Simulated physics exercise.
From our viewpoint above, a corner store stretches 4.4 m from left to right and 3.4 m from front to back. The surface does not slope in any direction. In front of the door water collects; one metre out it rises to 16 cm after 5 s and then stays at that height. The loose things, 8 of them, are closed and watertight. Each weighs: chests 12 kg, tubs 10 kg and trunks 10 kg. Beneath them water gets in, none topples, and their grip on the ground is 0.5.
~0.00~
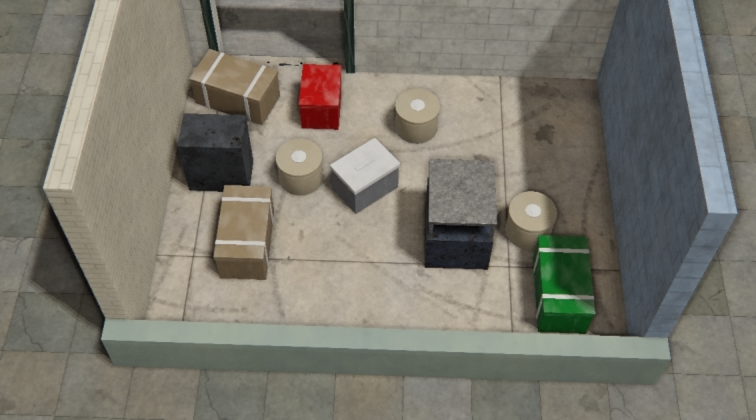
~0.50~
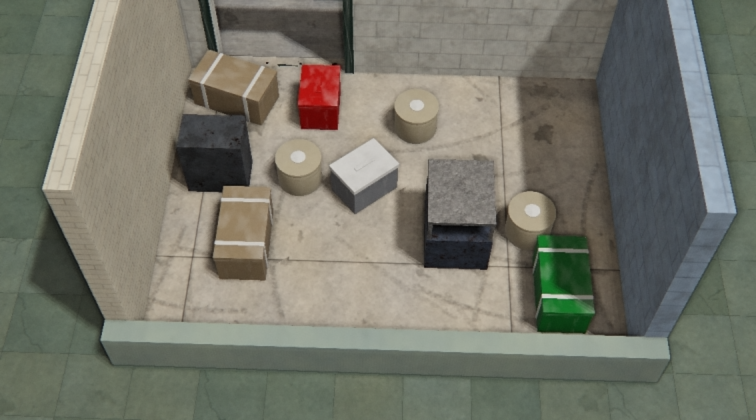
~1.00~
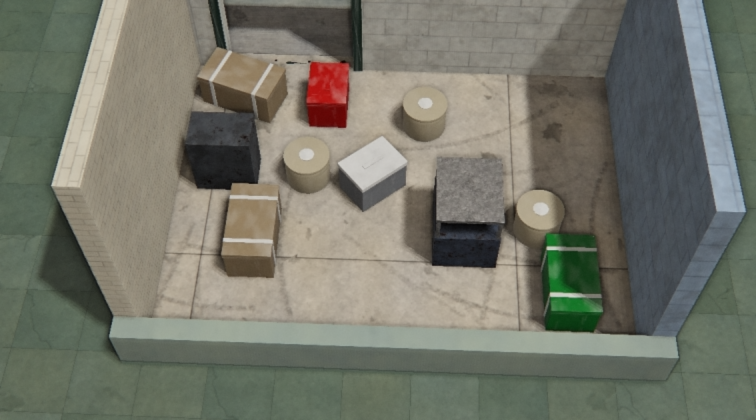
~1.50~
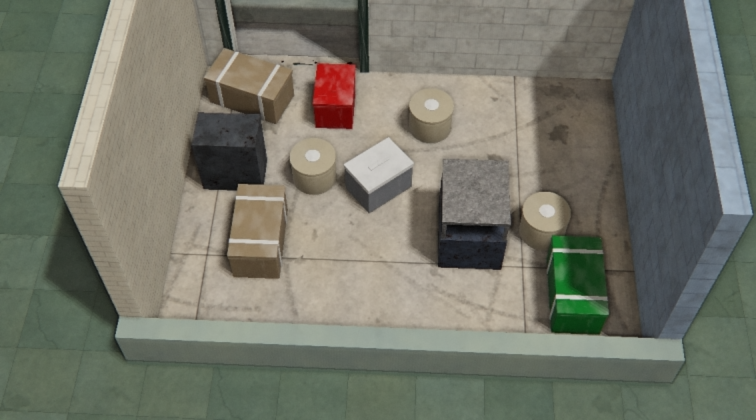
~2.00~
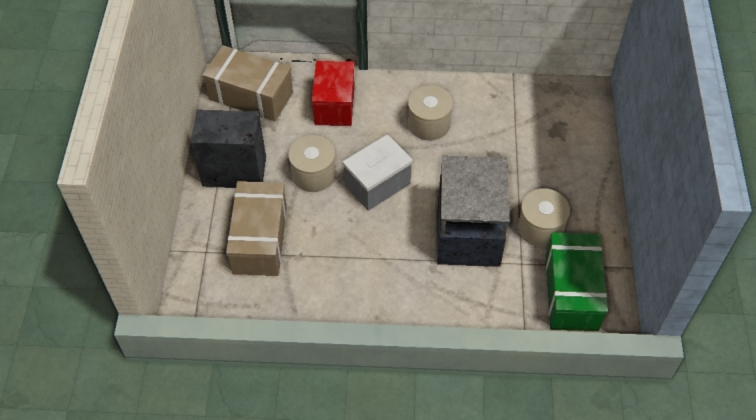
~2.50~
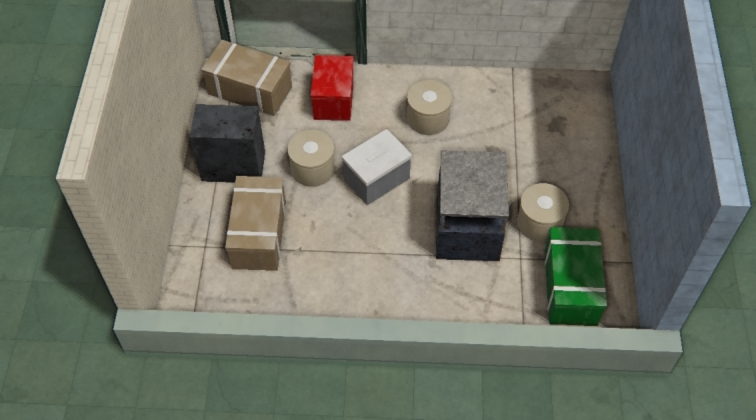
Boxes, trunks and round tubs sitting still in a walled room seen from above, the view shifting slightly as the outside paving turns green.
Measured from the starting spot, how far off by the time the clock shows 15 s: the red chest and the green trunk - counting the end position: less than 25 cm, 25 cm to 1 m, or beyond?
As for the red chest, it goes far off; as for the green trunk, it goes far off.
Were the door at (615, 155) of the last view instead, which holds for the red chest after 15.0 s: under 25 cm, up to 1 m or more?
Outcome: The red chest moves only slightly.
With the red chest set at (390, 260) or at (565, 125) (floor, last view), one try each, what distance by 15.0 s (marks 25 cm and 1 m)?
Run 1 - well off; run 2 - short shift.
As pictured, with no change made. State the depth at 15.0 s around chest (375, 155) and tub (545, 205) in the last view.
First roughly 8 cm, second roughly 8 cm.
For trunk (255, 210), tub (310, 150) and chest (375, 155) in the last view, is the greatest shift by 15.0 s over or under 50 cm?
First greater, then greater, then greater.
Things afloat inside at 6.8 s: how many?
At that instant the tally stands at 1.
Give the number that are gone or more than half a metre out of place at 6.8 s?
I make it 2 by then.
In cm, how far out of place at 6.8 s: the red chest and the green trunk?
Close to 100 cm for the first and 0 cm for the second.
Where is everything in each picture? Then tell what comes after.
In the first picture, the red chest at (320, 84) rests on the ground; the green trunk at (566, 273), on the bottom; water covers 0.0 m2; 0 of 8 have shifted.
In the second picture, the red chest at (319, 85), on the bottom; the green trunk at (566, 273) rests on the ground; water covers 0.0 m2; 0 of 8 have shifted.
In the third picture, the red chest at (328, 83) rests on the ground; the green trunk at (574, 272), on the bottom; 0.0 m2 under water; 0 of 8 have shifted.
In the fourth picture, the red chest at (334, 84) rests on the ground; the green trunk at (580, 274) rests on the ground; 0.0 m2 under water; 0 of 8 have shifted.
In the fifth picture, the red chest at (333, 81), on the bottom; the green trunk at (579, 271) rests on the ground; 0.0 m2 under water; 0 of 8 have shifted.
In the sixth picture, the red chest at (332, 75), on the bottom; the green trunk at (578, 266) rests on the ground; water covers 0.0 m2; 0 of 8 have shifted.
After 3.5 s the red chest is near (332, 75), 0.0 m from its start, aground; the green trunk is near (578, 266), 0.0 m from its start, aground; 0 afloat.
After 6.8 s the red chest is near (404, 123), 1.0 m from its start, aground; the green trunk is near (578, 266), 0.0 m from its start, aground; 1 afloat.
After 11.0 s the red chest is near (450, 130), 1.4 m from its start, aground; the green trunk is near (608, 233), 0.4 m from its start, afloat; 3 afloat.
After 15.0 s the red chest is near (519, 109), 1.9 m from its start, afloat; the green trunk is near (497, 67), 2.4 m from its start, afloat; 7 afloat.
